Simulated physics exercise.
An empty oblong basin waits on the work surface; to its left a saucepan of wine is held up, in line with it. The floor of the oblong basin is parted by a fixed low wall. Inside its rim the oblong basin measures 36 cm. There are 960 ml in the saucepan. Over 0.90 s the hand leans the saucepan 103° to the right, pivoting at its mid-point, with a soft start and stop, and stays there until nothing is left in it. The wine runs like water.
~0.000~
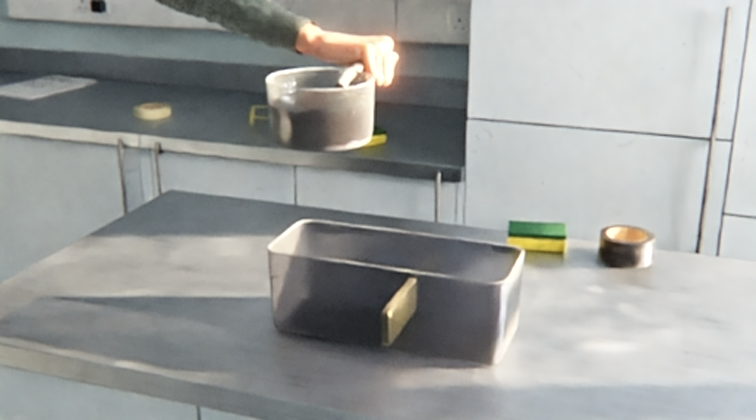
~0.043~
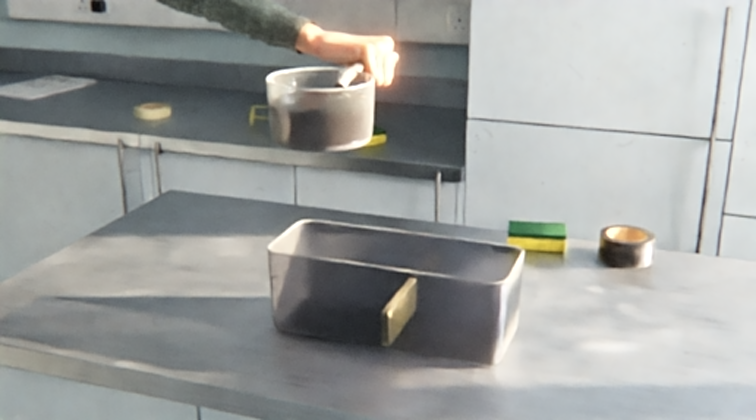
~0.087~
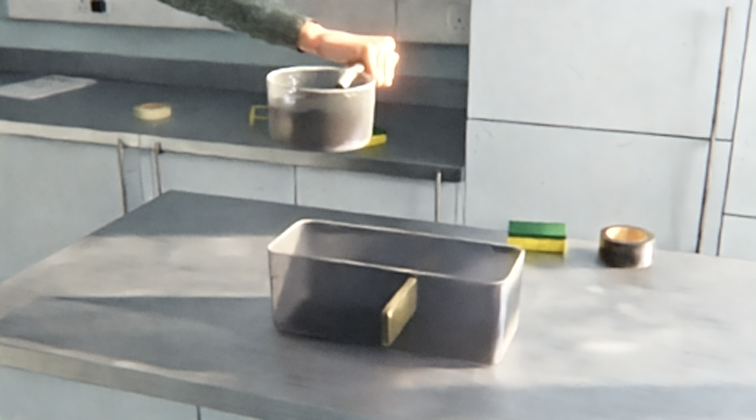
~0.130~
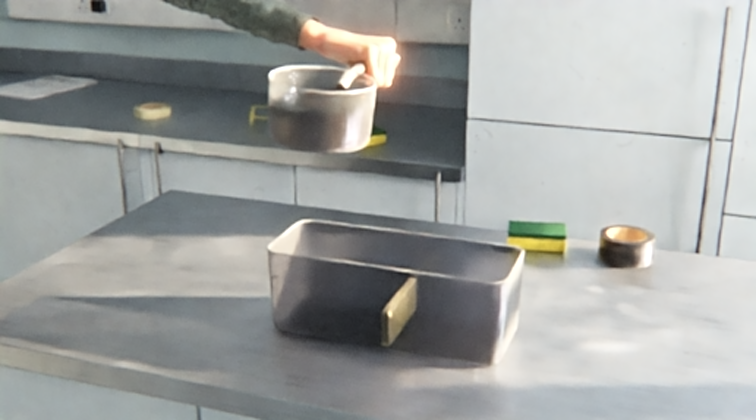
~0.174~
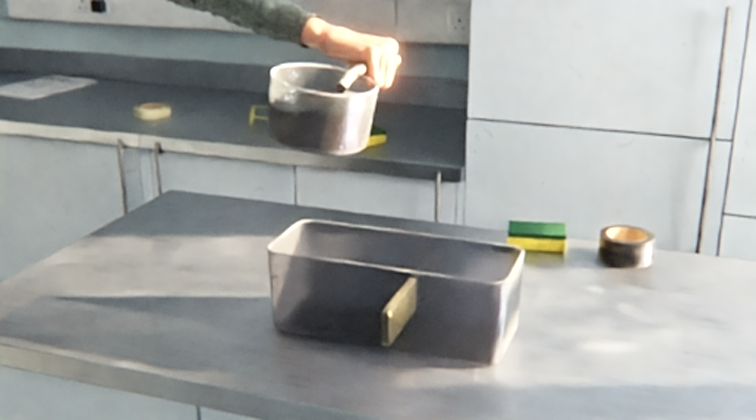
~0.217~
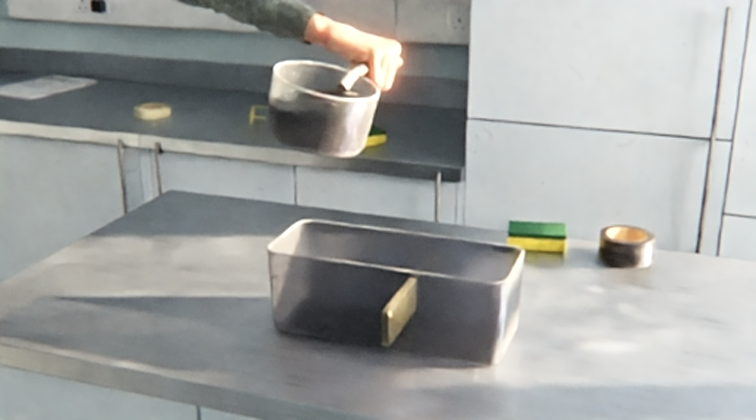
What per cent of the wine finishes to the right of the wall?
About 78 per cent.
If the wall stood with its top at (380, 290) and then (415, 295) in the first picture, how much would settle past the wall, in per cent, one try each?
First 95, then 50 per cent.
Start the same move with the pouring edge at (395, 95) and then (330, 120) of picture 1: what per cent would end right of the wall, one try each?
First 90, then 5 per cent.
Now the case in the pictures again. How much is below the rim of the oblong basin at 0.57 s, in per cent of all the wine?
About 2 per cent.
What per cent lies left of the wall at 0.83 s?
Near 2 in a hundred.
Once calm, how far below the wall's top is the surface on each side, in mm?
Left about 46 mm, right about 20 mm.
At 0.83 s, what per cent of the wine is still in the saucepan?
Near 16 in a hundred.
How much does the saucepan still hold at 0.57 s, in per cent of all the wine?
About 68 per cent.
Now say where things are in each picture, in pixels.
It leans 0°; its right rim is at (369, 84); the wine meets the walls at (277, 95) and (369, 103); the oblong basin's rim runs from (284, 235) to (516, 267); the wall's top is at (400, 295), in the first frame.
It leans 1°; its right rim is at (370, 84); the wine meets the walls at (277, 95) and (369, 103), in the second frame.
It leans 2°; its right rim is at (371, 86); the wine meets the walls at (277, 95) and (369, 104), in the third frame.
It leans 5°; its right rim is at (372, 89); the wine meets the walls at (277, 95) and (370, 104), in the fourth frame.
It leans 9°; its right rim is at (373, 93); the wine meets the walls at (278, 95) and (371, 105), in the fifth frame.
It leans 14°; its right rim is at (375, 98); the wine meets the walls at (278, 95) and (371, 105), in the sixth frame.
Then, 0.57 s in, the tilt is 73° and 67 per cent is still to pour, 1 is left of the wall and 1 right of it.
Then, 0.83 s in, the tilt is 102° and 16 per cent is still to pour, 2 is left of the wall and 61 right of it.
Then, 1.10 s in, the tilt is 103° and 2 per cent is still to pour, 17 is left of the wall and 75 right of it.
Then, 1.40 s in, the tilt is 103° and 0 per cent is still to pour, 21 is left of the wall and 78 right of it.
Finally, 21 per cent lies left of the wall, 78 right of it and 1 outside.
